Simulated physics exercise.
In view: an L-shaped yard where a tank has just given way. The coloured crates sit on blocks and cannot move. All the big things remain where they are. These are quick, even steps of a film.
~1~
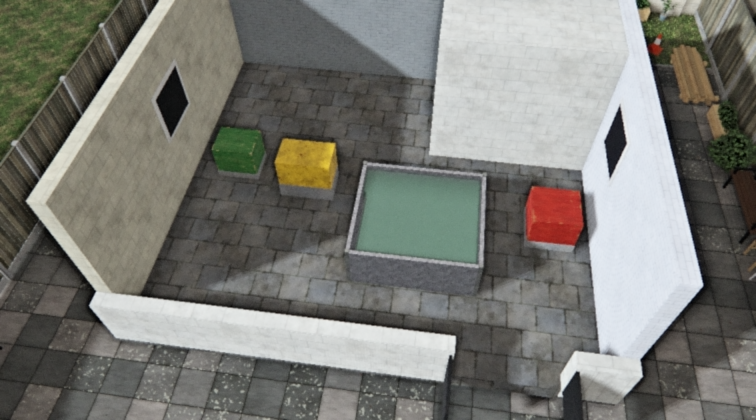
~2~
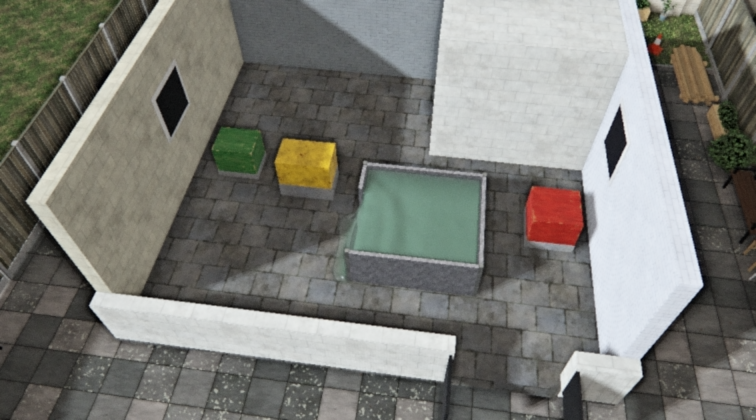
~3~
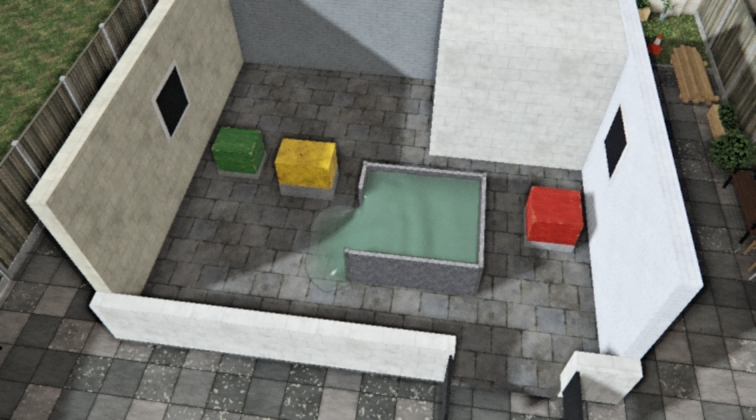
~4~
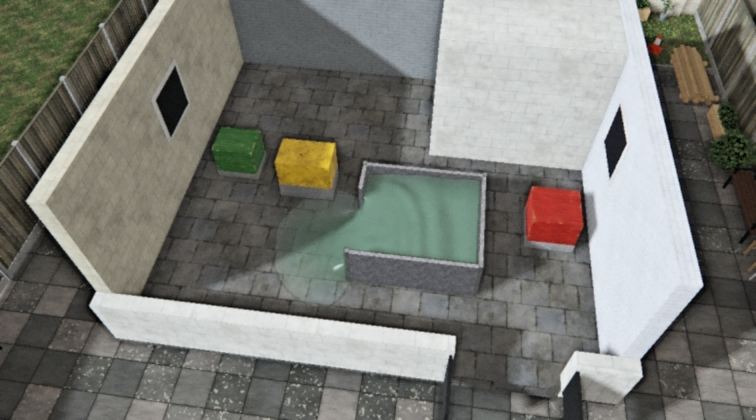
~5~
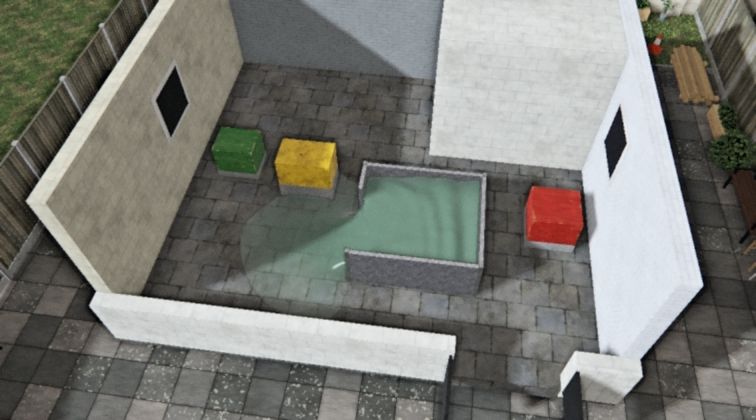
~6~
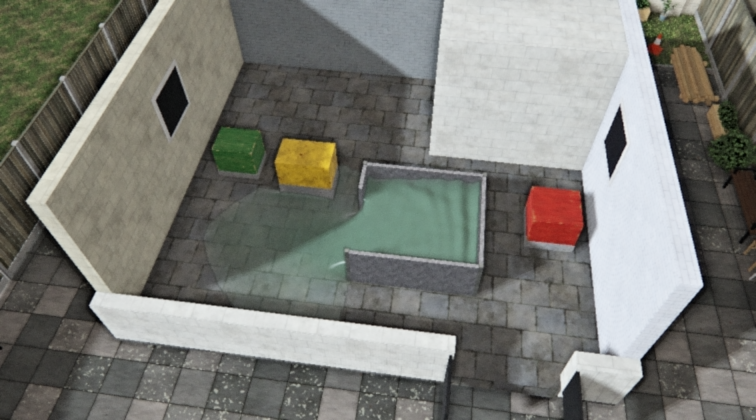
In a walled, paved yard with green, yellow and red blocks, greenish water sat in a square tank until its left side opened, and the water poured out and spread leftward across the paving.
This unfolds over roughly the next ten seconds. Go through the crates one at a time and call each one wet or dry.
The red crate is dry. The yellow crate is dry. The green crate is wet.
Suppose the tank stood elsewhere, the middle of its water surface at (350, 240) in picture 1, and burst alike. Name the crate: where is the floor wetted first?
Answer: The green-painted one.
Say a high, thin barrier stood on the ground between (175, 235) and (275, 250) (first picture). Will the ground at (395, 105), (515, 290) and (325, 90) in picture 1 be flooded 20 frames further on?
Outcome by spot, in order - unwatered, unwatered, watered.
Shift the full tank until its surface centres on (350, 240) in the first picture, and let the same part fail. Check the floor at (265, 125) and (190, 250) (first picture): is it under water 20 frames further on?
Note: Point one reached by the flow; point two reached by the flow.
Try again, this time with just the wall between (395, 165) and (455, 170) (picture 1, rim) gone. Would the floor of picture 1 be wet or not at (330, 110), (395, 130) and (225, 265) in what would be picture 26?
Read off point by point, the answer is soaking, soaking, not soaked.
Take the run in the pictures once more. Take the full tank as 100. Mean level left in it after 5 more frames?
Near 60 in a hundred.
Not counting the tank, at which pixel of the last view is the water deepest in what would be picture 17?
It will be deepest around (152, 298).
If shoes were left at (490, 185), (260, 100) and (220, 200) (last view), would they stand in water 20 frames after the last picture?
Going through them one by one, the first is spared, the second waterlogged and the third waterlogged.
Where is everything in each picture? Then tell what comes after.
The first frame shows still water in the open tank at (419, 215).
In the second frame, the front is at (339, 277), out from the gap at (357, 239).
In the third frame, water pours out at (357, 240) and has run to (325, 213).
In the fourth frame, the front is at (285, 222), out from the gap at (357, 240).
In the fifth frame, the front is at (250, 224), out from the gap at (357, 240).
In the sixth frame, the front is at (209, 240), out from the gap at (357, 240).
A moment on, water covers 30 % of the floor; the red crate not reached, the yellow crate water round its plinth, the green crate water round its plinth.
Next, water covers 30 % of the floor; the red crate not reached, the yellow crate water round its plinth, the green crate water round its plinth.
Then, water covers 45 % of the floor; the red crate not reached, the yellow crate water round its plinth, the green crate water round its plinth.
Later, water covers 75 % of the floor; the red crate not reached, the yellow crate water round its plinth, the green crate water round its plinth.
In the end, water covers 100 % of the floor; the red crate stayed above the water, the yellow crate stayed above the water, the green crate was topped.
